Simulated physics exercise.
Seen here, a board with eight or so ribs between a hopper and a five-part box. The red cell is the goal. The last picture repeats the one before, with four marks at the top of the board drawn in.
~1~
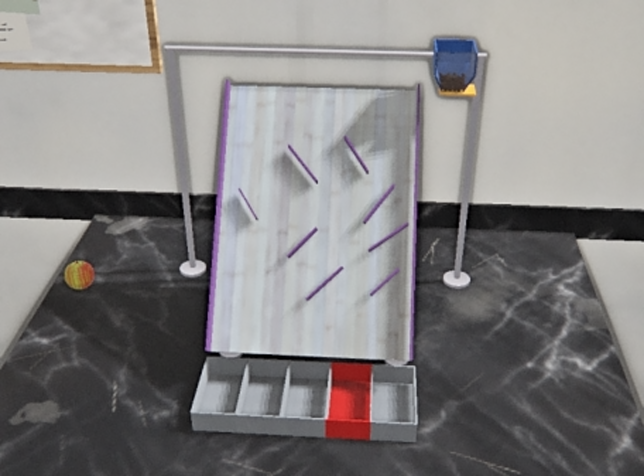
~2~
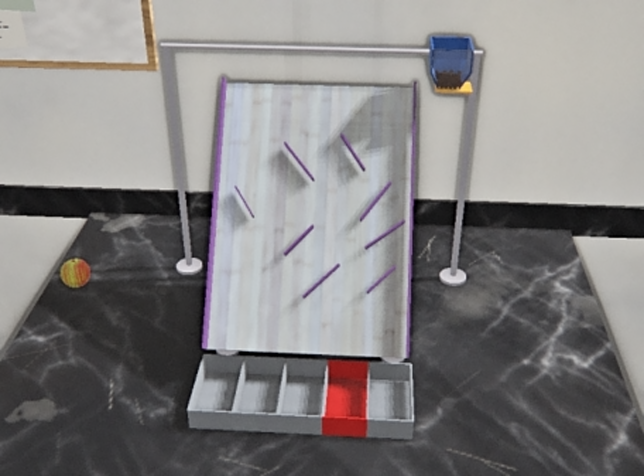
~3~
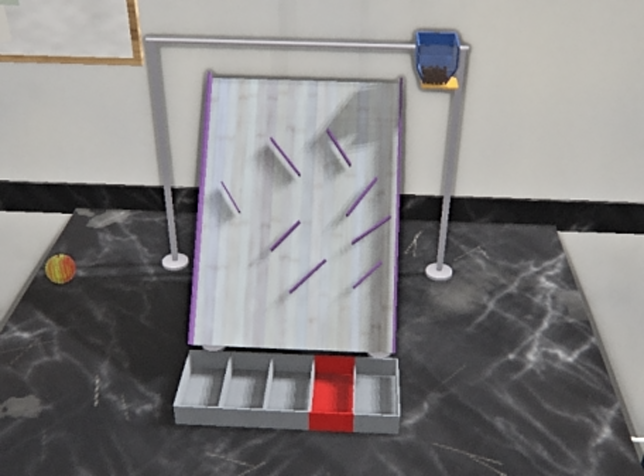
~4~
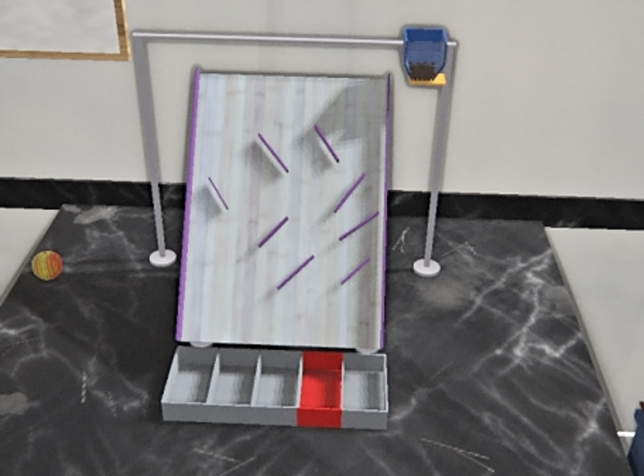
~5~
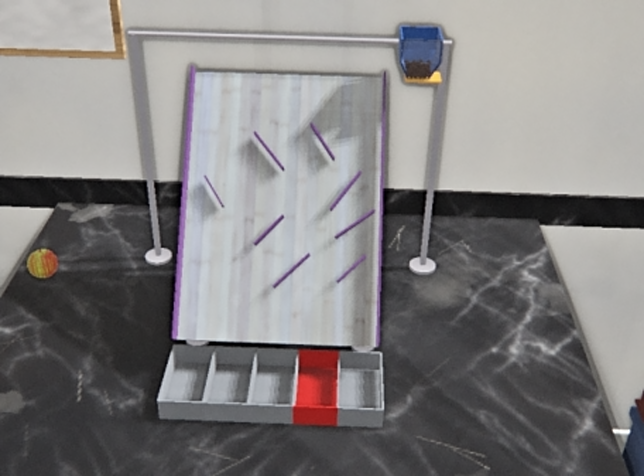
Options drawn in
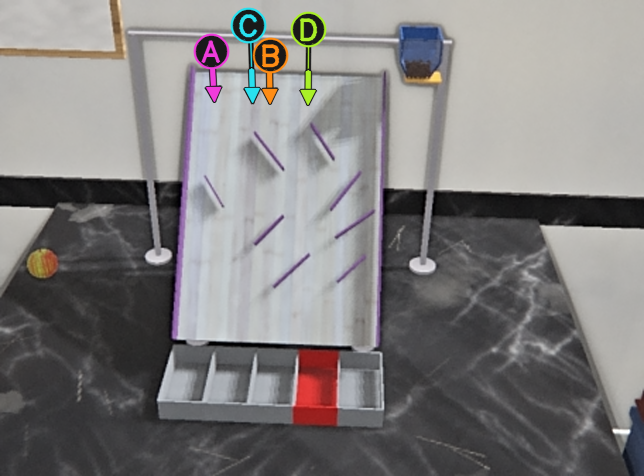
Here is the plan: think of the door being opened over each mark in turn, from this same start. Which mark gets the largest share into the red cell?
B works best here.
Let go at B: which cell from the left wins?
The fourth.
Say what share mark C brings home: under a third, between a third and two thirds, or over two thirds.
Under a third.
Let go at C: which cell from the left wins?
The second.
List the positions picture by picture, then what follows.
In the first picture, hopper at (452, 84), allspice berries, door shut.
In the second picture, ribs (285, 142) to (313, 178), (341, 133) to (364, 168), (235, 186) to (252, 215).
In the third picture, ribs (347, 214) to (377, 177), (270, 249) to (299, 220), (352, 243) to (391, 215).
In the fourth picture, ribs (277, 288) to (313, 255), (342, 283) to (369, 257).
In the fifth picture, red cell at (315, 414), number 4 of 5 from the left.
On the marked copy, mark A meets the board at (214, 96); mark B meets the board at (270, 98); mark C meets the board at (252, 97); mark D meets the board at (308, 99).
For mark A, none in the red cell, about two thirds in other cells, about a quarter outside the box.
For mark B, about half in the red cell, about a third in other cells, about a quarter outside the box.
For mark C, a small part in the red cell, about two thirds in other cells, about a quarter outside the box.
For mark D, a small part in the red cell, nearly all in other cells.
